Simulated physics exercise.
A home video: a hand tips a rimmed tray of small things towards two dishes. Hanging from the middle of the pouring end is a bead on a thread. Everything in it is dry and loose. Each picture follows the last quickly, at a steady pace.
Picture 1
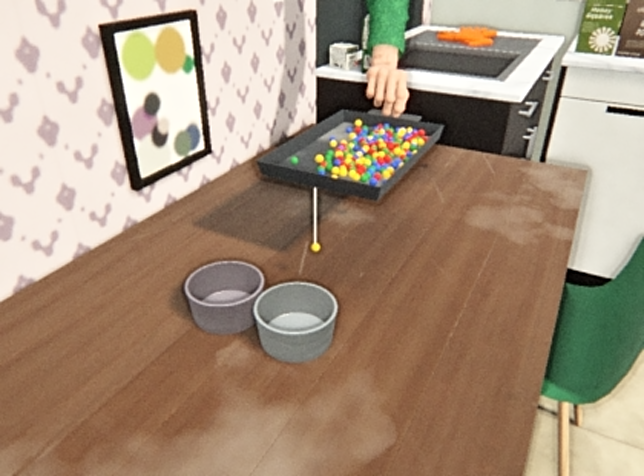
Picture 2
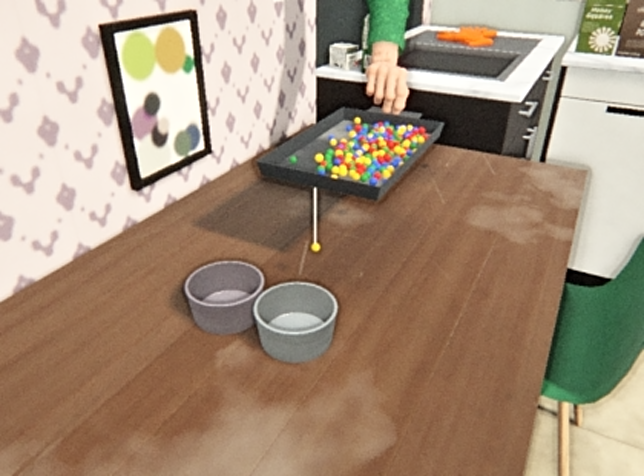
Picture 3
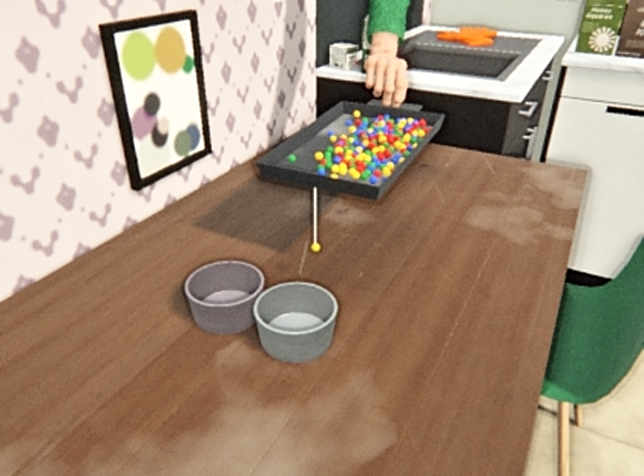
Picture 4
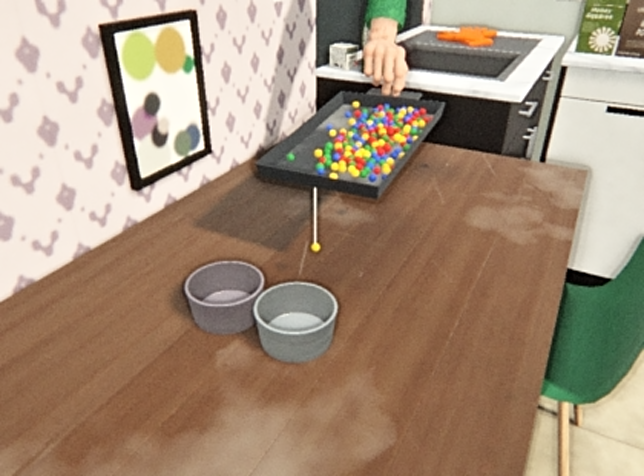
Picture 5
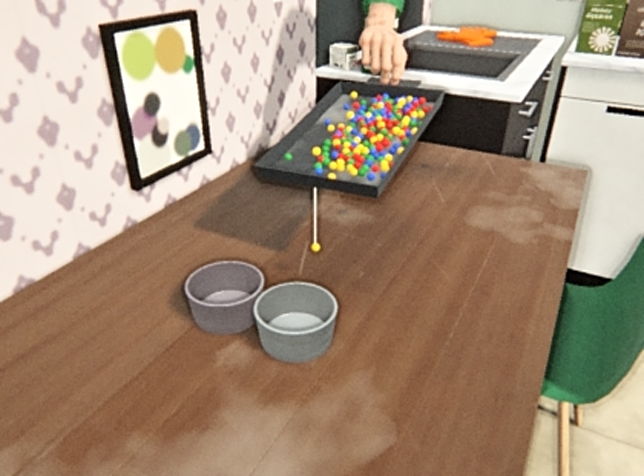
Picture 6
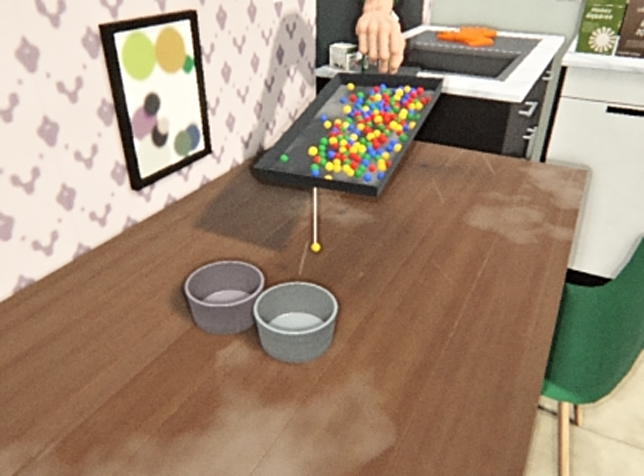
In a kitchen with patterned wallpaper, a hand holds a dark rimmed tray of colourful plastic beads above a wooden table with two empty dishes. The tray, almost level at first, gradually tilts down towards the dishes, and the beads spread across it while the yellow bead hangs on its thread.
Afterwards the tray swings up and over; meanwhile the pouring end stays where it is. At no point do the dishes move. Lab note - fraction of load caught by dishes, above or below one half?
Pretty clear the dishes gather a lesser part of what falls.
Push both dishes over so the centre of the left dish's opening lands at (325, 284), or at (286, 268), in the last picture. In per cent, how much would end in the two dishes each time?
About 10 per cent first, then about 50 per cent.
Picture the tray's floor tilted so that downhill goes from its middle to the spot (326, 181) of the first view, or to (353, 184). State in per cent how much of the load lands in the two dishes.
First case around 10 per cent, second case 0 per cent.
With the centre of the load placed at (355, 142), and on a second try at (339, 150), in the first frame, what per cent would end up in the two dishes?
About 10 %, then about 10 %.
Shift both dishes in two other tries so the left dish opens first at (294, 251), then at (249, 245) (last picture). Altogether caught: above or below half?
With the first shift the pair saves less than a half; with the second, beyond half.
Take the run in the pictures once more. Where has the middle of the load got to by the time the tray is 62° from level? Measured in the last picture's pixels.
I'd put the middle close to (294, 172).
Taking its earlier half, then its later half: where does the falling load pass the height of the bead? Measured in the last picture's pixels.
The opening half passes (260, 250), the closing half (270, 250).
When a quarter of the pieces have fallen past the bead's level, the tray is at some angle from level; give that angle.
Angle: Approx. 80 degrees.
Just after the last frame, tray tipped steeply; the larger part on the tray; just a few in the left dish; about a tenth outside both; about a tenth in the air.
A moment on, tray tipped past a quarter turn; about a tenth on the tray; just a few in the right dish; just a few in the left dish; roughly two thirds outside both; roughly a quarter in the air.
Further on, tray tipped past a quarter turn; just a few in the right dish; just a few in the left dish; almost all outside both.
When it is over, tray tipped past a quarter turn; just a few in the right dish; just a few in the left dish; almost all outside both.
